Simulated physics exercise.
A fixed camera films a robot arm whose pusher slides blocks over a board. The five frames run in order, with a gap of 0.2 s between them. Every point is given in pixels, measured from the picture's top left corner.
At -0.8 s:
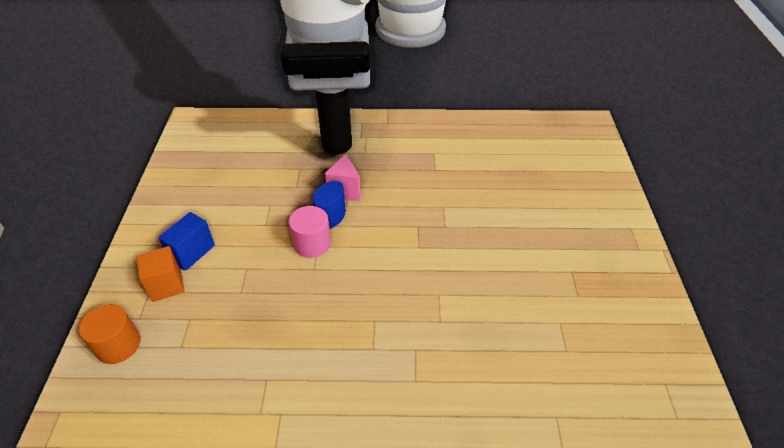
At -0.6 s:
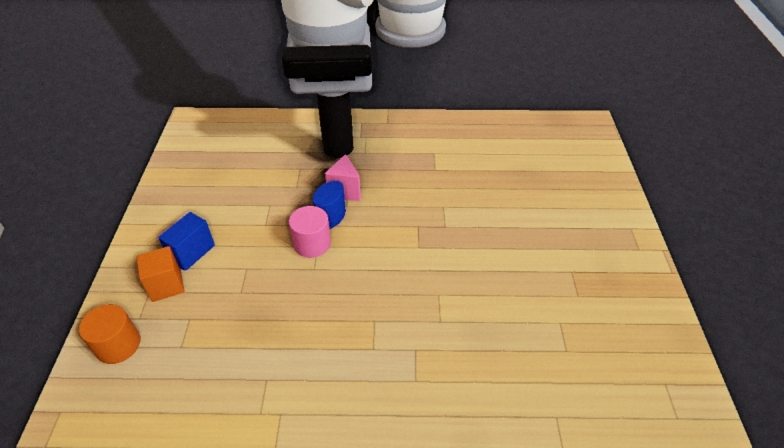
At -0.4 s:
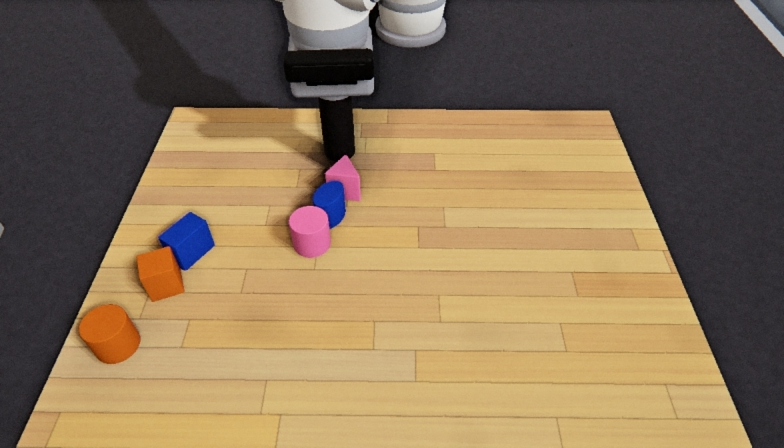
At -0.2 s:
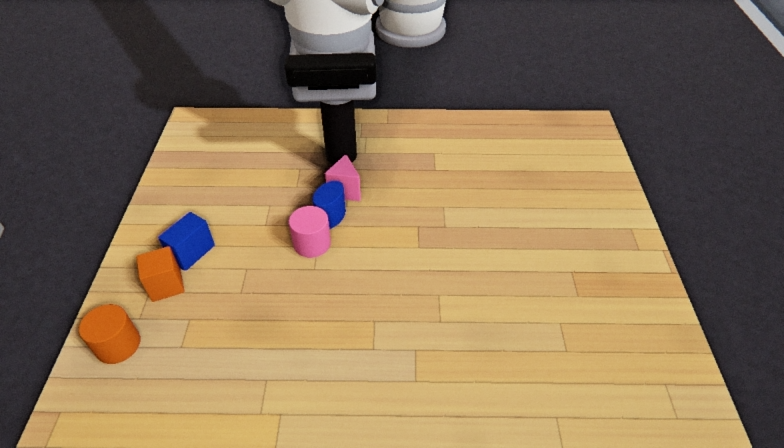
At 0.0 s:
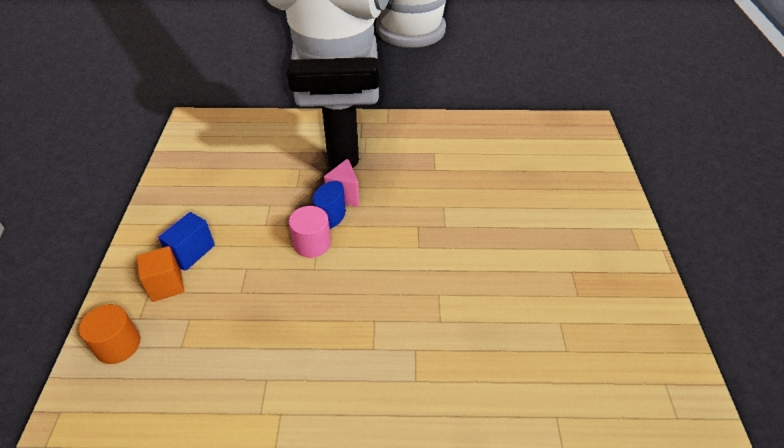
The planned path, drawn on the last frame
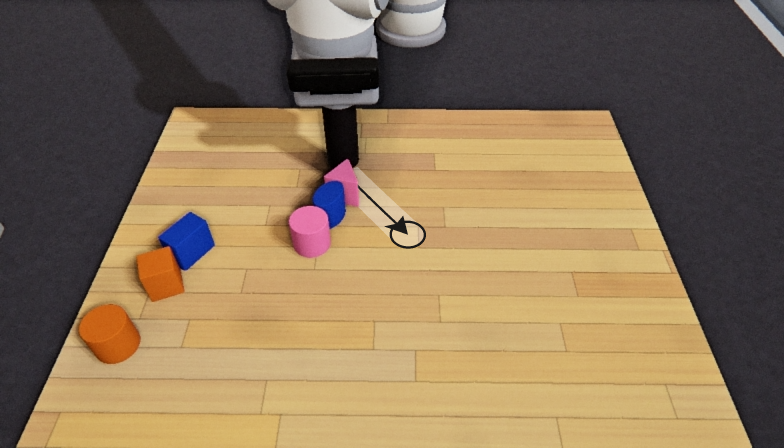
A black pusher on a white and grey robot arm eases slightly forward and a touch right from the far edge of a pale wooden tabletop, seen from above and in front by a still camera. Near its tip lie a pink triangle, a rounded blue block and a pink cylinder, with a blue cube, an orange cube and an orange cylinder at left. The pusher closes up to the triangle, while the blocks show almost no movement.
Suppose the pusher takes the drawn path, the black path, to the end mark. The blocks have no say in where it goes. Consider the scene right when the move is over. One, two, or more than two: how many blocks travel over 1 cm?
That push would leave one block displaced by more than about 1 cm.
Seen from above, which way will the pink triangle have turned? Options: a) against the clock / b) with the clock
It's b.
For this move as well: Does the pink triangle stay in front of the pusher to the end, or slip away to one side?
I think the pusher loses the pink triangle somewhere along the way.
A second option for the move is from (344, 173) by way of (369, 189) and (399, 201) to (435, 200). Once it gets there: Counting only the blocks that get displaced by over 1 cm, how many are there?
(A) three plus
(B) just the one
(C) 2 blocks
Correct choice: B.
Path on the board, from (344, 173) to (408, 234).
On the path given first. One third of the way, pusher at (363, 180); pink disc at (305, 222); blue elliptical block at (326, 196), turned 15° clockwise; pink triangle at (355, 187), turned 65° clockwise.
Two thirds of the way, pusher at (385, 201); pink disc at (305, 222); blue elliptical block at (326, 196), turned 15° clockwise; pink triangle at (360, 200), turned 105° clockwise.
At the end, pusher at (408, 222); pink disc at (305, 222); blue elliptical block at (326, 196), turned 15° clockwise; pink triangle at (360, 200), turned 105° clockwise.
